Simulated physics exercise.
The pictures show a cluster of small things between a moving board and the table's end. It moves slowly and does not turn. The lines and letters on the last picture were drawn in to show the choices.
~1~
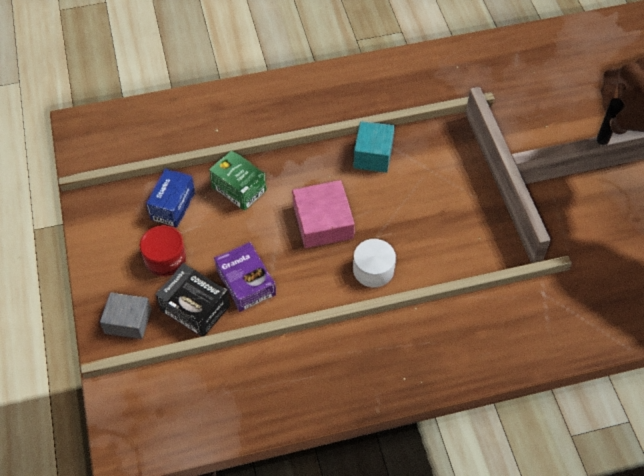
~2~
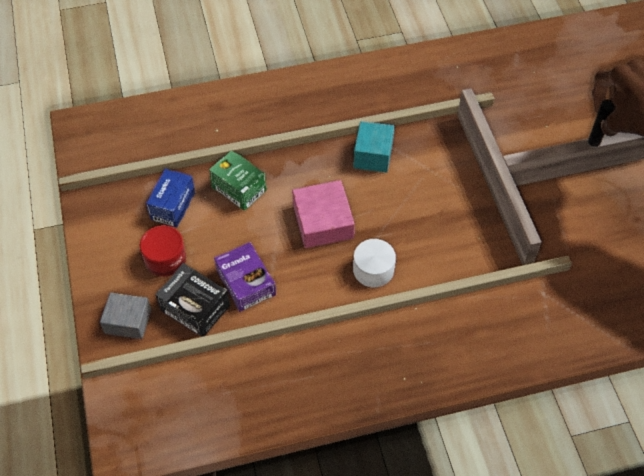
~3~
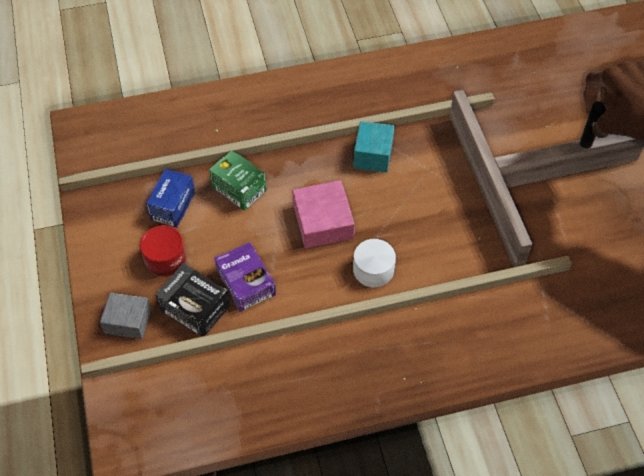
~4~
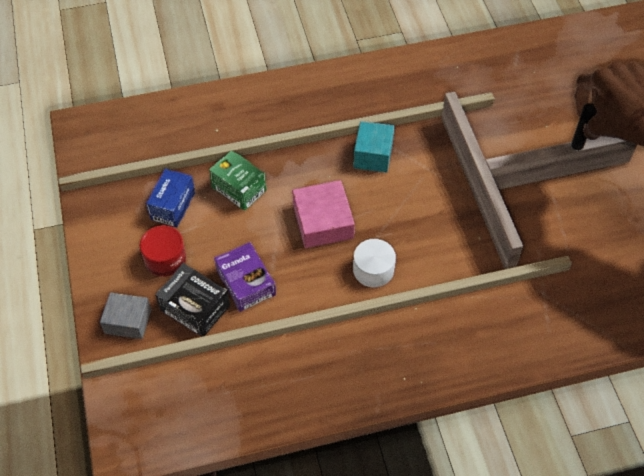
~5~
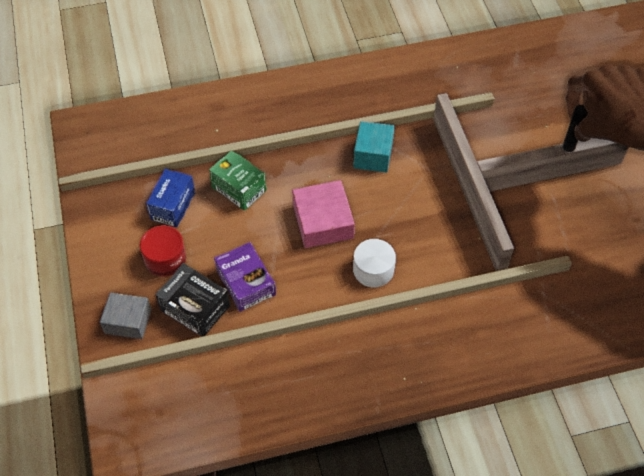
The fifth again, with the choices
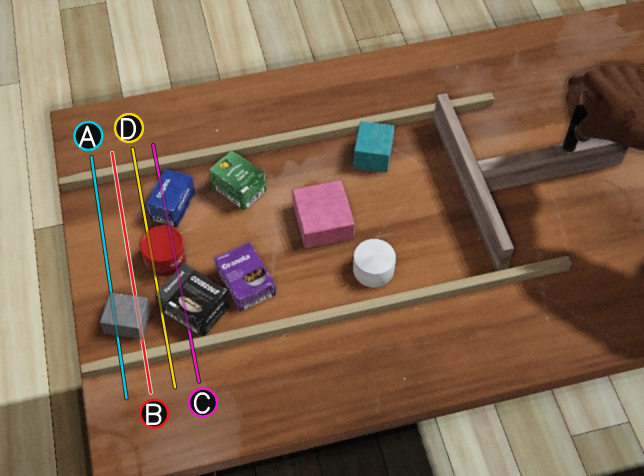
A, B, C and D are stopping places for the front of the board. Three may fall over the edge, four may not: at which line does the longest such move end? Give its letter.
No fourth one falls up to D.
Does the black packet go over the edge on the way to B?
Yes.
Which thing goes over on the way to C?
It is the grey block.
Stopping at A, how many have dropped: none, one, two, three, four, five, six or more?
By then, six or more.
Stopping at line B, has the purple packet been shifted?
Yes.
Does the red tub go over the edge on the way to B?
Yes.
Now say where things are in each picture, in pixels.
In the first picture, black packet (193, 300); white tin (375, 263); turquoise block (374, 147).
In the second picture, board (500, 162); green box (238, 181).
In the third picture, board (491, 163); grey block (126, 316).
In the fourth picture, board (482, 165); pink block (323, 214).
In the fifth picture, board (473, 167); black packet (193, 300); white tin (375, 263); turquoise block (374, 147).
On the marked copy, A at (108, 268); B at (130, 263); C at (174, 254); D at (152, 258).
With D. Early on, board (361, 190); white tin (353, 268); turquoise block (322, 163).
Further on, board (244, 215); grey block (107, 313); black packet (149, 306).
At the end, board (151, 234); black packet over the edge; grey block over the edge; three fallen.
As for the rest, A drops six; B drops four; C is within the limit but short.
